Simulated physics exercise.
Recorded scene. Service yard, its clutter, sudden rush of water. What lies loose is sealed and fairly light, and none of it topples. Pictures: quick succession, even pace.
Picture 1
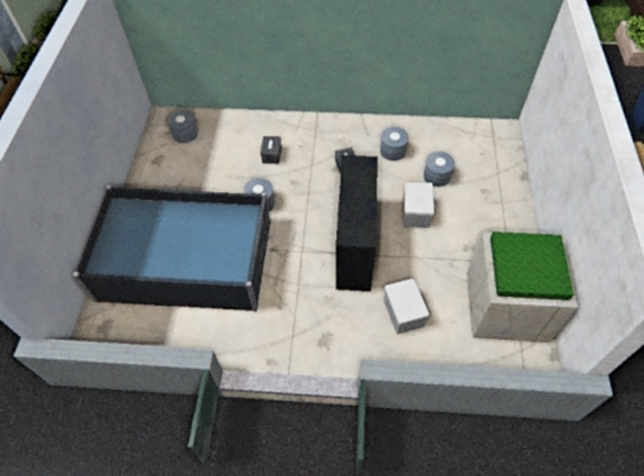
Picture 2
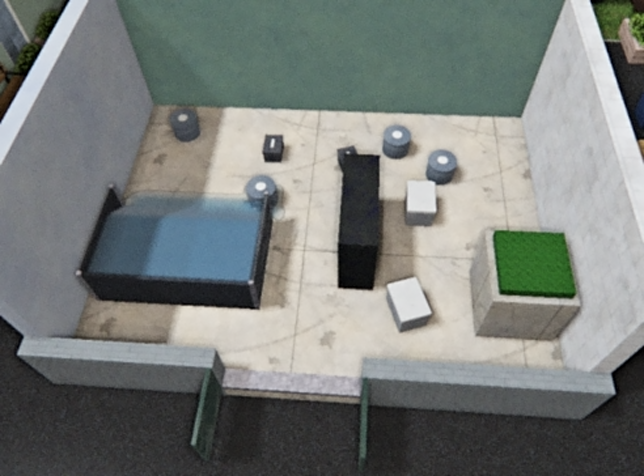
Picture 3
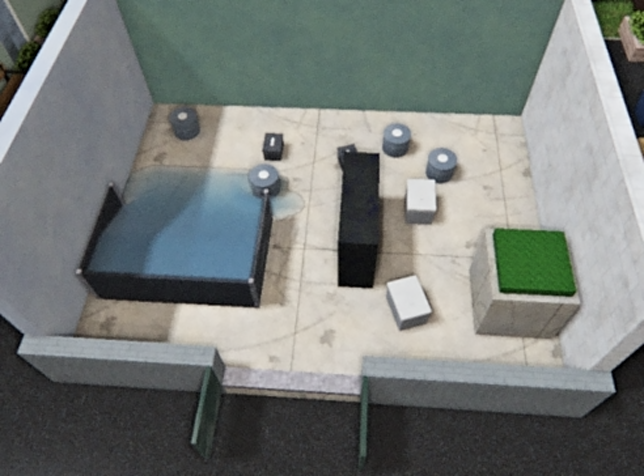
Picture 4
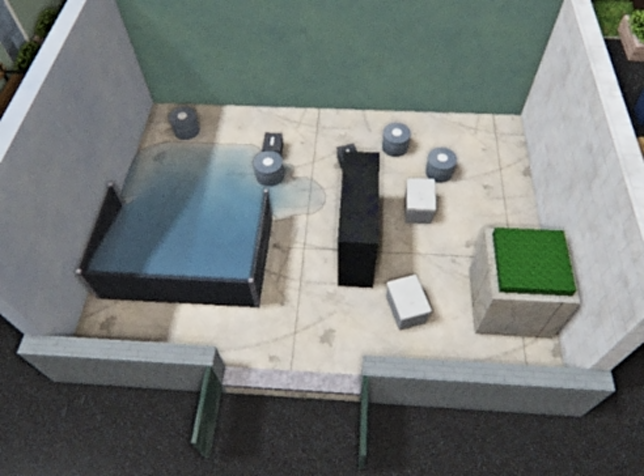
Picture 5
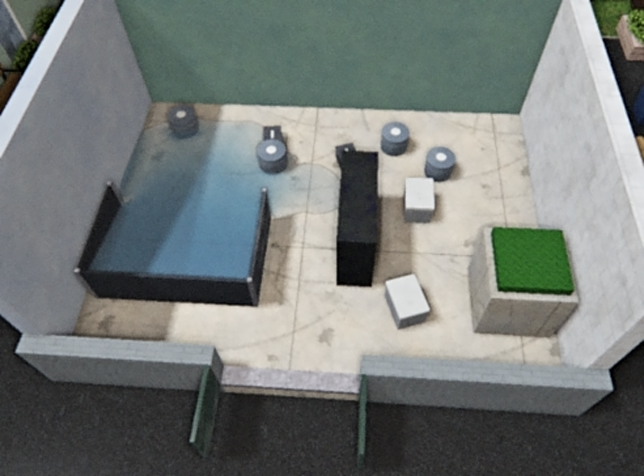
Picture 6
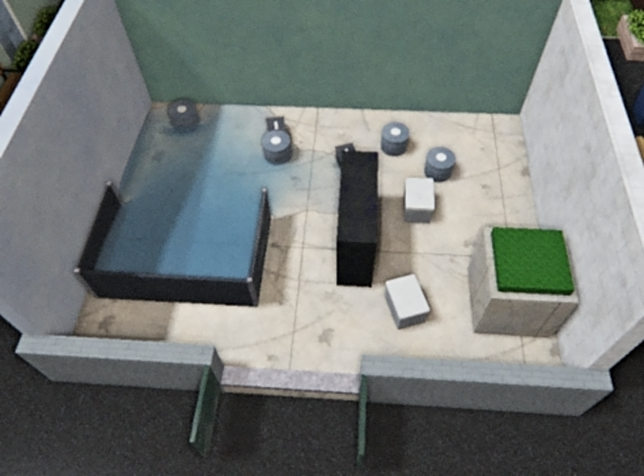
The video shows a walled yard where the far side of a dark-framed pool disappears and blue water spreads across the pale floor toward the back wall, nudging a round grey tub backward while the blocks on the right stay put.
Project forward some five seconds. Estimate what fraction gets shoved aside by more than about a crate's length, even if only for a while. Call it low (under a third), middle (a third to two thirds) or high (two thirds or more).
High.
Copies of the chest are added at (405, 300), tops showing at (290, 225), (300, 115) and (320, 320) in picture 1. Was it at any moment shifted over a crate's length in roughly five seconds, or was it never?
In sequence: Doesn't go far, pushed clear, doesn't go far.
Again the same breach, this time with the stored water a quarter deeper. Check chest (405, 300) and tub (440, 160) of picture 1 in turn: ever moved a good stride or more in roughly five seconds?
So the first came up short, and the second made it that far.
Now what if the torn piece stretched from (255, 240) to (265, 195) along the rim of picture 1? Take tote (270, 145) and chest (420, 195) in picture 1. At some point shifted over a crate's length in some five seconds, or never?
One by one - carried at least that far and never got there.
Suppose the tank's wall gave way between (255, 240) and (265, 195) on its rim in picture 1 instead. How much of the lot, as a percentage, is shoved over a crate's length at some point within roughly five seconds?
Around 20 in a hundred.
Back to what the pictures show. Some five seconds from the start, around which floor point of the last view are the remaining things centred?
Their average sits at about pixel (435, 211).
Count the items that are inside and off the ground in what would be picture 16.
3 in total.
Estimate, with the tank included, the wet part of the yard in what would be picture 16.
Around 45 percent.
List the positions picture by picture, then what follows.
In the first picture, a tub at (258, 189) rests on the ground; a tote at (271, 145), on the bottom; 0 of 8 have shifted.
In the second picture, a tub at (261, 186) rests on the ground; a tote at (273, 143), on the bottom; 0 of 8 have shifted.
In the third picture, a tub at (264, 175) rests on the ground, close to its start; a tote at (273, 142), on the bottom; 1 of 8 have shifted.
In the fourth picture, a tub at (268, 162) rests on the ground, a stride from its start; a tote at (272, 141), on the bottom; 1 of 8 have shifted.
In the fifth picture, a tub at (271, 150), on the bottom, a stride from its start; a tote at (272, 135) rests on the ground, close to its start; 2 of 8 have shifted.
In the sixth picture, a tub at (276, 141) rests on the ground, a stride from its start; a tote at (276, 126), on the bottom, a stride from its start; 3 of 8 have shifted.
A moment on, 2 of 8 are well off their spots; 0 afloat.
Next, 3 of 8 are well off their spots; 3 afloat.
Later, 5 of 8 are well off their spots; 3 afloat.
In the end, 6 of 8 are well off their spots, and 6 have been at some point; 2 afloat.
